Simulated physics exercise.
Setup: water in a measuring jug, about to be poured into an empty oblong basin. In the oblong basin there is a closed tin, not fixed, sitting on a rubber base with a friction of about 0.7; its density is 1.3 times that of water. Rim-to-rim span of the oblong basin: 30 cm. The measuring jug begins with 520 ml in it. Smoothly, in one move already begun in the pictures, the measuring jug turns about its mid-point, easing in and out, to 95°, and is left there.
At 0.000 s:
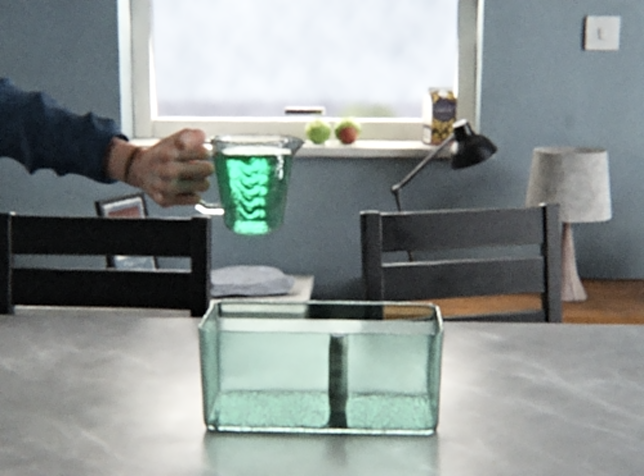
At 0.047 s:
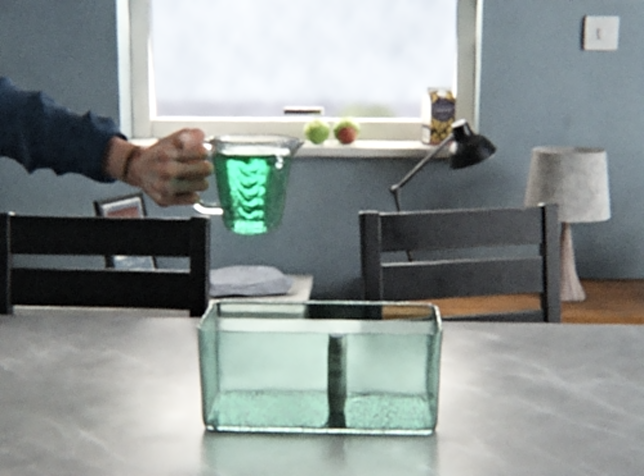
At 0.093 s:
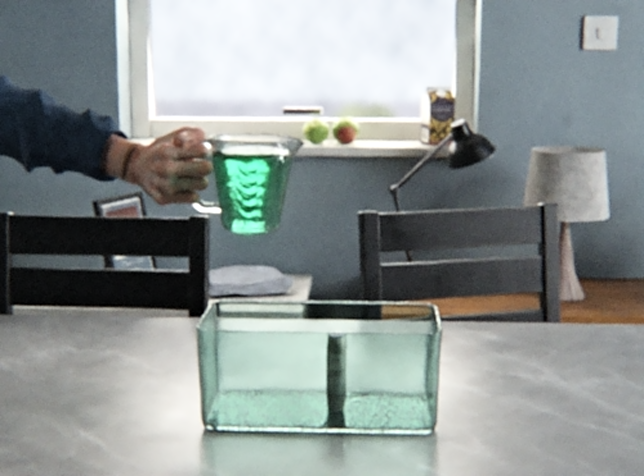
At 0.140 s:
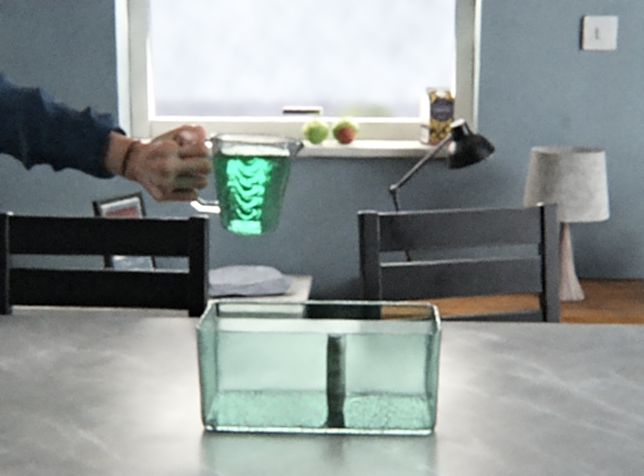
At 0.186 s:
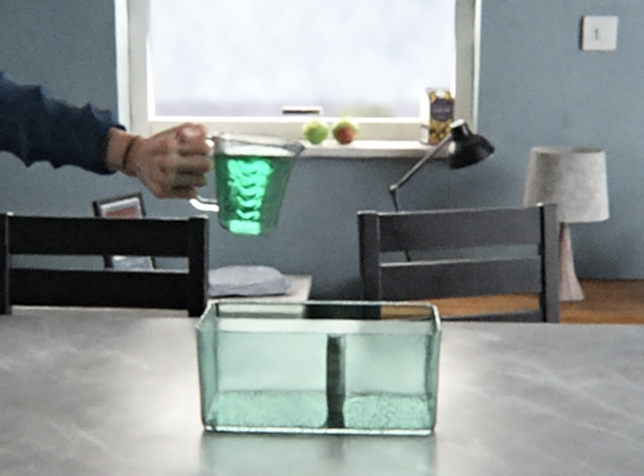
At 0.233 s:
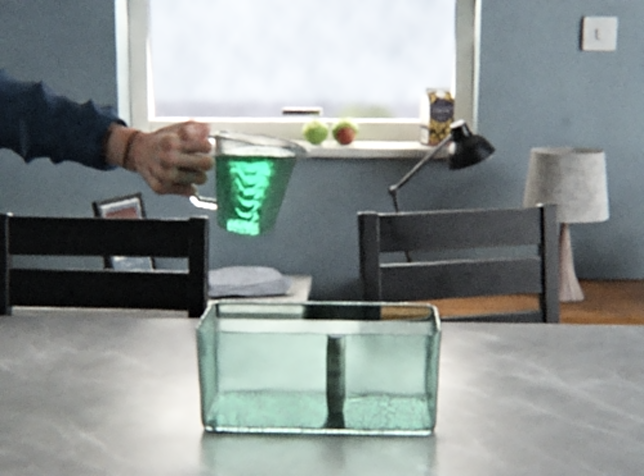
A hand gripping a clear jug of green liquid tilts it slightly to the right, slowly at first, above a rectangular glass basin with a dark upright object inside, on a grey table before two chairs and a window.
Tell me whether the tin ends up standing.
It does not overbalance.
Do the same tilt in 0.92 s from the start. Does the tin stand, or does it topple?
Result: Tin still standing.
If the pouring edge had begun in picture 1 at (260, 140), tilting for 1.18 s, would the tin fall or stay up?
After that, the tin overturns.
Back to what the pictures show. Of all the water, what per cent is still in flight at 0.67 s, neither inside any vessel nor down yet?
Some 16 per cent.
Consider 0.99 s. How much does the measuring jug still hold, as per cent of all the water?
About 32 percent.
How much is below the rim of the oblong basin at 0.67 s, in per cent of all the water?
About 3%.
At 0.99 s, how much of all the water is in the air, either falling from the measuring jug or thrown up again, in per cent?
It comes to some 24 percent of the total.
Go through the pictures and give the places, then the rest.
In the first frame, it leans 0°; its right rim is at (307, 140); the water meets the walls at (217, 151) and (293, 152); the oblong basin's rim runs from (207, 316) to (440, 320); the tin's top is at (338, 338).
In the second frame, it leans 0°; its right rim is at (306, 140); the water meets the walls at (216, 151) and (292, 152).
In the third frame, it leans 1°; its right rim is at (306, 141); the water meets the walls at (216, 151) and (292, 153).
In the fourth frame, it leans 3°; its right rim is at (307, 143); the water meets the walls at (216, 151) and (293, 153).
In the fifth frame, it leans 6°; its right rim is at (308, 146); the water meets the walls at (217, 151) and (294, 154).
In the sixth frame, it leans 9°; its right rim is at (310, 150); the water meets the walls at (219, 153) and (297, 155).
By 0.67 s the tilt is 57° and 81 per cent is still to pour; the tin stands where it began.
By 0.99 s the tilt is 89° and 32 per cent is still to pour; the tin stands where it began.
By 1.32 s the tilt is 95° and 3 per cent is still to pour; the tin stands where it began.
By 1.68 s the tilt is 95° and 0 per cent is still to pour; the tin stands where it began.
At rest the tin stands where it began.
